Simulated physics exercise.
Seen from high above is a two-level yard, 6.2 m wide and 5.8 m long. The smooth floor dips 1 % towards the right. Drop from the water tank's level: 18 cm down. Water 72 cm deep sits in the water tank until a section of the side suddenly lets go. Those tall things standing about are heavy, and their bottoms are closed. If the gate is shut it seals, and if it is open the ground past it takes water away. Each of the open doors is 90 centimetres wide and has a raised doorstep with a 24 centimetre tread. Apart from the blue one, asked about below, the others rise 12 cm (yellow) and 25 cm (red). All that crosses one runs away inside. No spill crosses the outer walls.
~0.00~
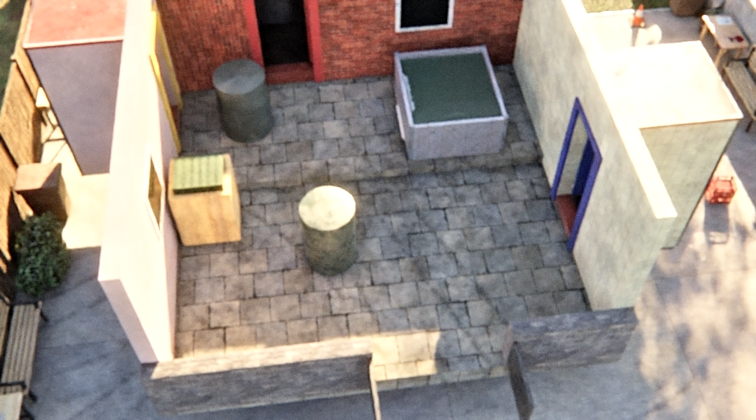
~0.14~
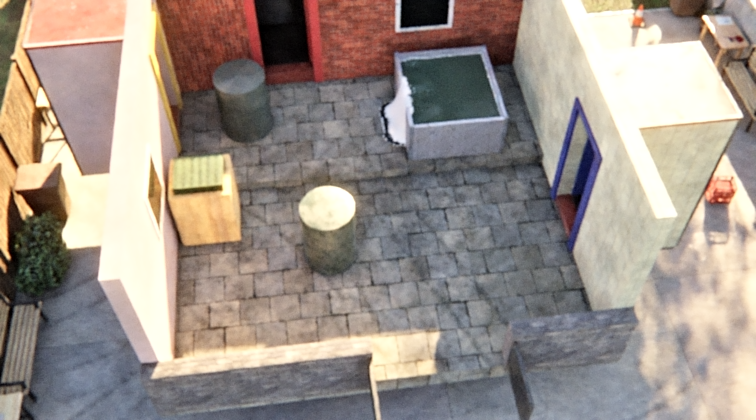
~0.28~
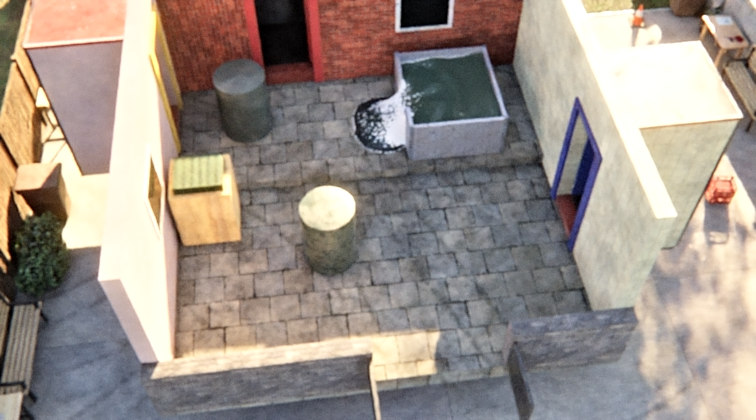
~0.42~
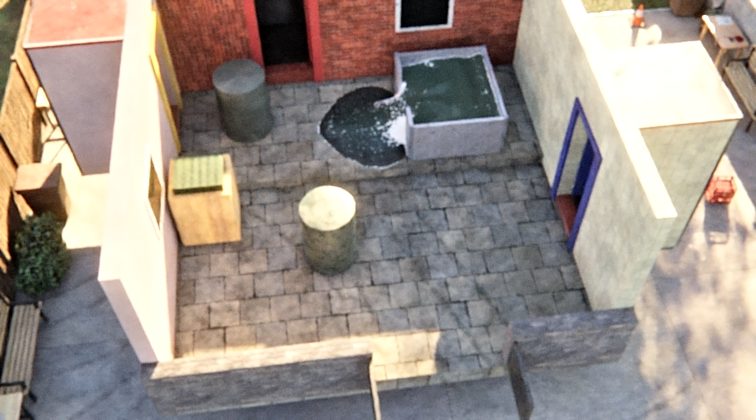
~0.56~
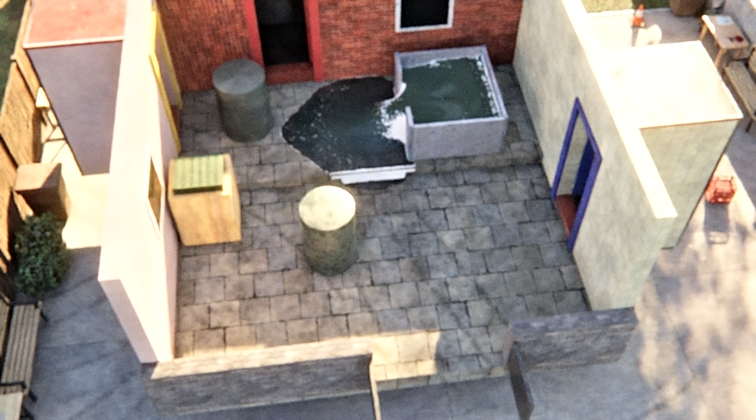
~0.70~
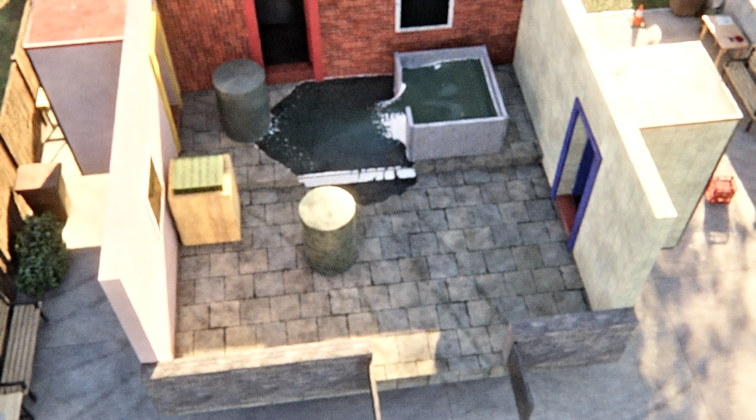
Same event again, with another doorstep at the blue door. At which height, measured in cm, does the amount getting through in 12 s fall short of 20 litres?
From about 6 cm upwards.
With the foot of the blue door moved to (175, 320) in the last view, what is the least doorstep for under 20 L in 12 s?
About 6.0 cm.
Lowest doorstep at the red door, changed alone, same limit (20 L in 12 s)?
Red door, minimum about 12.0 cm.
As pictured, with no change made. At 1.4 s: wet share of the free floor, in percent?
I'd say near 30 percent is wet.
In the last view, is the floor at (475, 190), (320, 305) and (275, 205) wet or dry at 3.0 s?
Going in order: Untouched, untouched, swamped.
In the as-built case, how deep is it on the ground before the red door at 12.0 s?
Lab note: Depth approx. 4.0 cm.
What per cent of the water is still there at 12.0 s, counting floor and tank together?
Around 92 per cent of the water.
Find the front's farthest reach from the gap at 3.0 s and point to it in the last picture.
(174, 387).
After 1.4 s water covers 30 % of the floor, deepest (34 cm) near (396, 124); it has not reached the blue door.
After 3.0 s water covers 45 % of the floor, deepest (37 cm) near (213, 204); it has not reached the blue door.
After 12.0 s water covers 95 % of the floor, deepest (13 cm) near (542, 172); 10 cm at the blue door, 0 litres in over its 13 cm doorstep.
At the blue door as built, the water arrived by 7.3 s and peaked near 11 cm at 8.6 s.
With a doorstep of 5 cm, 34 litres would have come in within the 12 s; with 7 cm, 13 litres. So under 20 litres takes about 6 cm.
